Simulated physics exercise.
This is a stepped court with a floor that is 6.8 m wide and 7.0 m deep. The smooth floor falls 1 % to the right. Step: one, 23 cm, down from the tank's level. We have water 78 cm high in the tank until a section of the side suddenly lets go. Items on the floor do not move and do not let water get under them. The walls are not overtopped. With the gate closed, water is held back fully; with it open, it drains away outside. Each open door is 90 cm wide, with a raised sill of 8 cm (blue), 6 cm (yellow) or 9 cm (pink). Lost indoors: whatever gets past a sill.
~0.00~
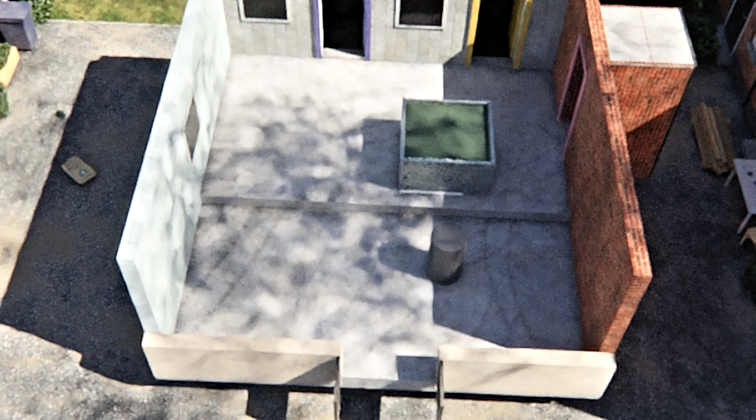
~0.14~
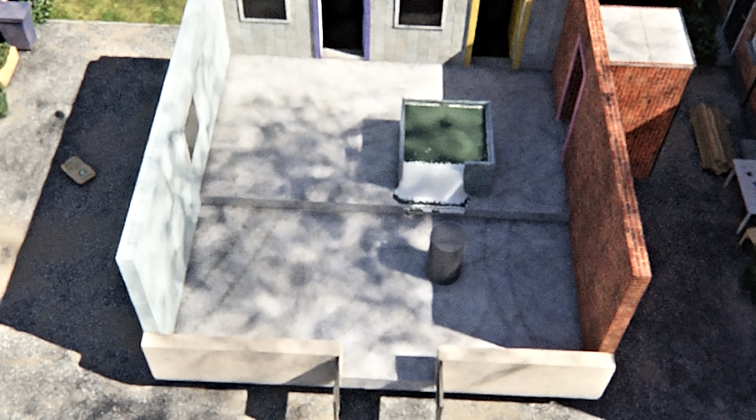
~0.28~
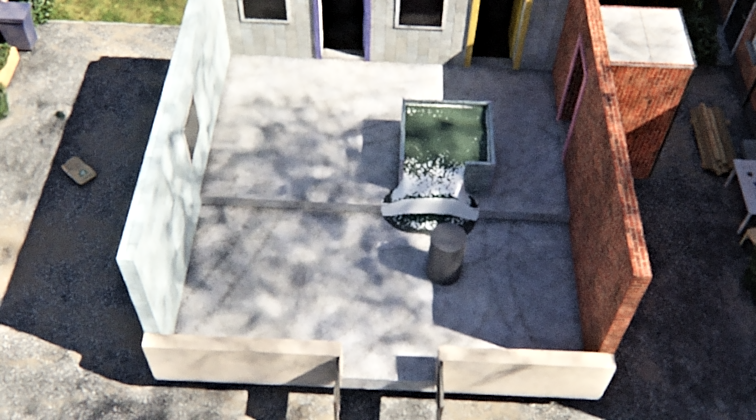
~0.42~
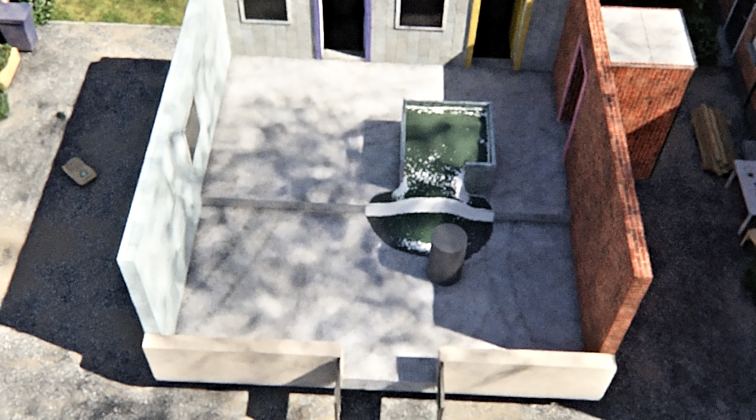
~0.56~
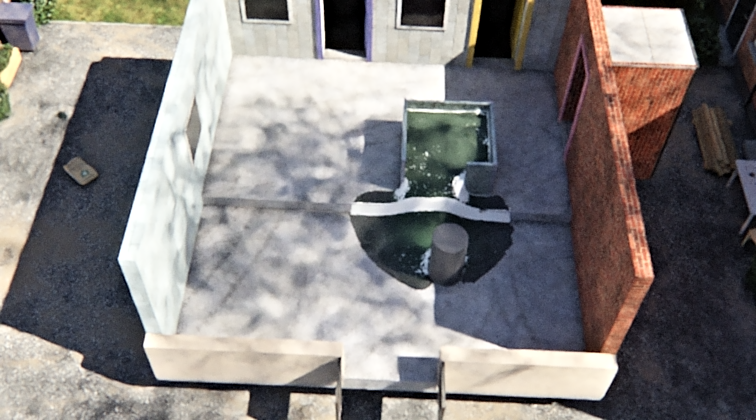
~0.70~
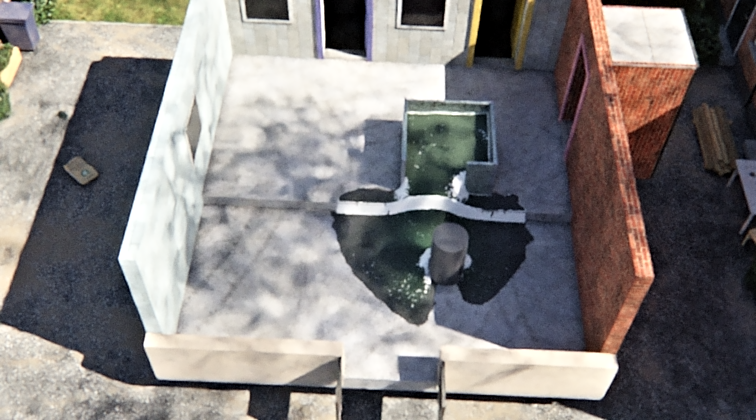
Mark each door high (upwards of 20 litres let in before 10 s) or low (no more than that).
Marks: Blue door low, yellow door low, pink door low.
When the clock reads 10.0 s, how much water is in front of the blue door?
Average: ~ 0.0 cm.
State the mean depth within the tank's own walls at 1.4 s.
36 cm.
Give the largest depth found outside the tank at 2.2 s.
Some 28 cm deep.
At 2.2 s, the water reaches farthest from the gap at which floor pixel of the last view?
That would be close to (172, 355).
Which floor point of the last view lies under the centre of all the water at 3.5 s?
I'd put it close to (400, 271).
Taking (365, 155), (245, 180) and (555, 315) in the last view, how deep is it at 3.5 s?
Approximately 0, 0 and 12 centimetres, going through them in turn.
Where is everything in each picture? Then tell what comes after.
The first picture shows the tank at (447, 133) is whole and still, 78 cm deep.
In the second picture, water pours out at (432, 182) and has run 0.7 m, to (395, 192); deepest outside 44 cm, 78 cm at the tank's back.
In the third picture, the front is at (460, 235), 1.0 m from the gap at (432, 183); 1.1 m2 of floor is under water; 74 cm left at the back of the tank.
In the fourth picture, the front is at (458, 257), 1.4 m from the gap at (433, 184); 2.1 m2 of floor is under water; 67 cm left at the back of the tank.
In the fifth picture, water pours out at (434, 184) and has run 1.9 m, to (415, 283); deepest outside 42 cm, 66 cm at the tank's back.
In the sixth picture, the front is at (414, 319), 2.6 m from the gap at (434, 184); 5.0 m2 of floor is under water; 60 cm left at the back of the tank.
After 1.4 s water covers 25 % of the floor and is deepest (44 cm) near (439, 250); blue door not reached, yellow door not reached, pink door not reached.
After 2.2 s water covers 35 % of the floor and is deepest (28 cm) near (583, 366); blue door not reached, yellow door not reached, pink door not reached.
After 3.5 s water covers 40 % of the floor and is deepest (22 cm) near (183, 355); blue door not reached, yellow door not reached, pink door not reached.
After 6.0 s water covers 50 % of the floor and is deepest (12 cm) near (306, 362); blue door not reached, yellow door not reached, pink door not reached.
After 10.0 s water covers 50 % of the floor and is deepest (12 cm) near (583, 366); blue door not reached, yellow door not reached, pink door not reached.
